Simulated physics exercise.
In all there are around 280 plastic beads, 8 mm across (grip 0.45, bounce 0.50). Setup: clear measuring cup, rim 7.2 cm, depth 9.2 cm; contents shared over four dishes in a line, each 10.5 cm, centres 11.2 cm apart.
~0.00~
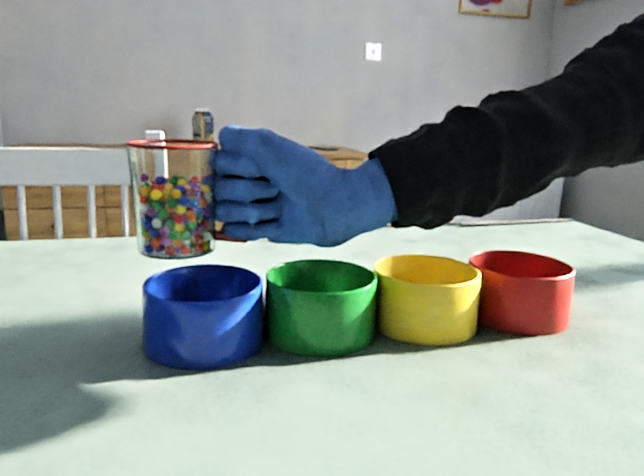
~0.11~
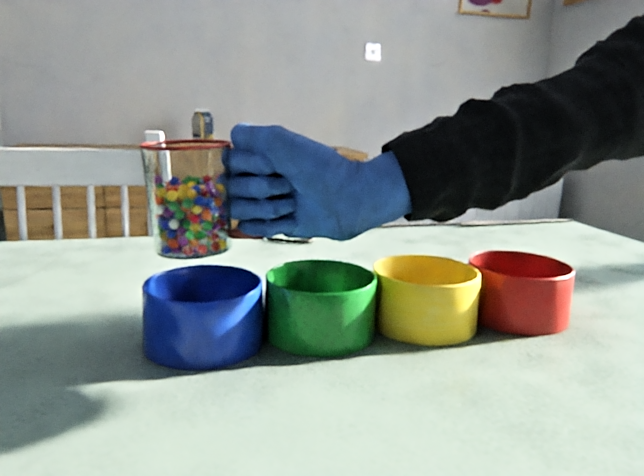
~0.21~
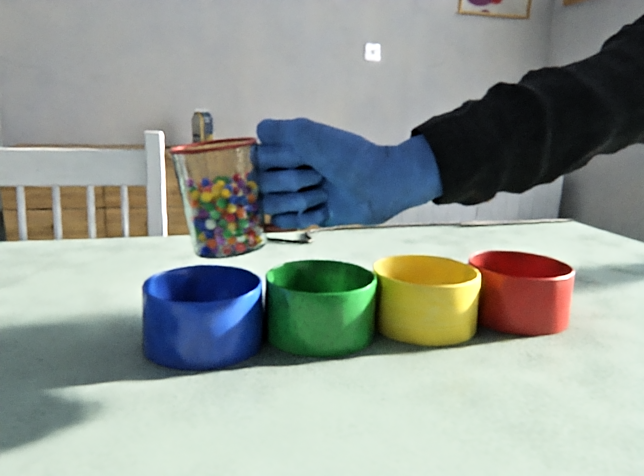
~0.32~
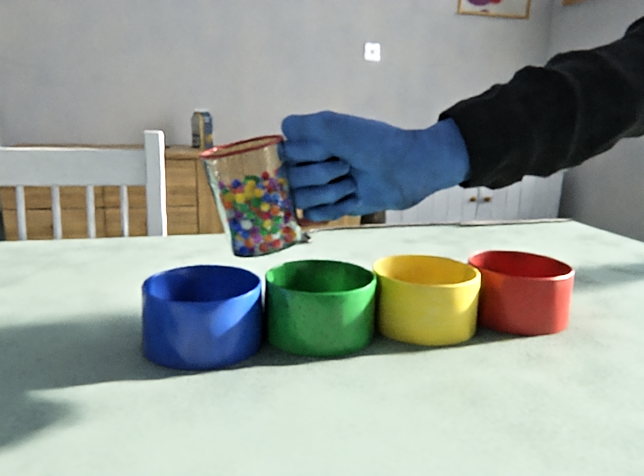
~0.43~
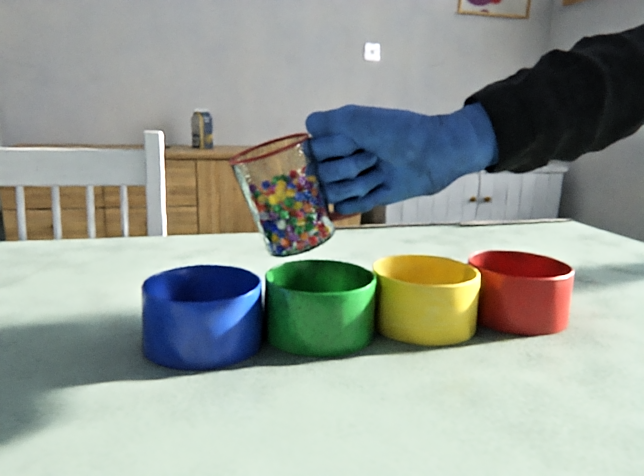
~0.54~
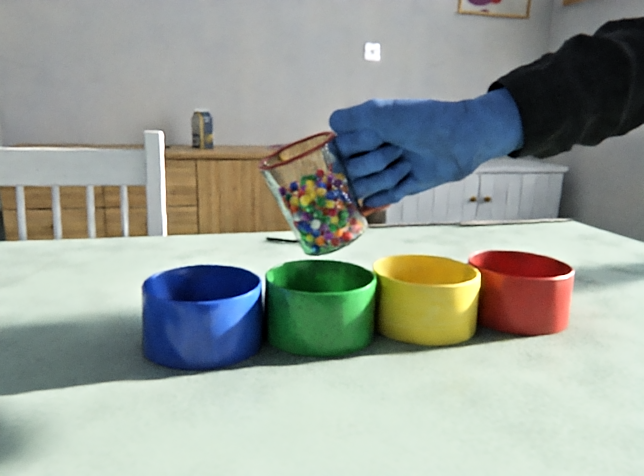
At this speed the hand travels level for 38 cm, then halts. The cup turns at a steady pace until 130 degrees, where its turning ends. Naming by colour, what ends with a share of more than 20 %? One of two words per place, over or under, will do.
My prediction: Red dish: Probably more than a fifth of the pieces land there, blue dish: Probably a fifth or fewer of the pieces land there, green dish: Probably a fifth or fewer of the pieces land there, yellow dish: Probably a fifth or fewer of the pieces land there, counter: Probably a fifth or fewer of the pieces land there.
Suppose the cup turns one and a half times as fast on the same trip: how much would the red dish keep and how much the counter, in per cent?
In the red dish 90; on the counter 0.
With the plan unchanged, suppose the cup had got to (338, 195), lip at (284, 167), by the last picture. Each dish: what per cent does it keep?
It'd finish with red at 90, blue at 0, green at 0 and yellow at 0.
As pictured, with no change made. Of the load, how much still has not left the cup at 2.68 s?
My guess is near 0 per cent.
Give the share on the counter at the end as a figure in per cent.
The figure is about 5 percent.
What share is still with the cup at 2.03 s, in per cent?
80 %.
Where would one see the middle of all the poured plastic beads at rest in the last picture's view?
Centre at rest: Approx. (503, 301) px.
Then, at 1.43 s, tilt 74 degrees; cup holds 100 %.
After 2.03 s, tilt 106 degrees; cup holds 80 %, red 20 %.
Then, at 2.68 s, tilt 130 degrees; cup holds 0 %, red 90 %, yellow 5 %.
At rest (3.6 s), red 90 %, blue 0 %, green 0 %, yellow 5 %, counter 5 %.
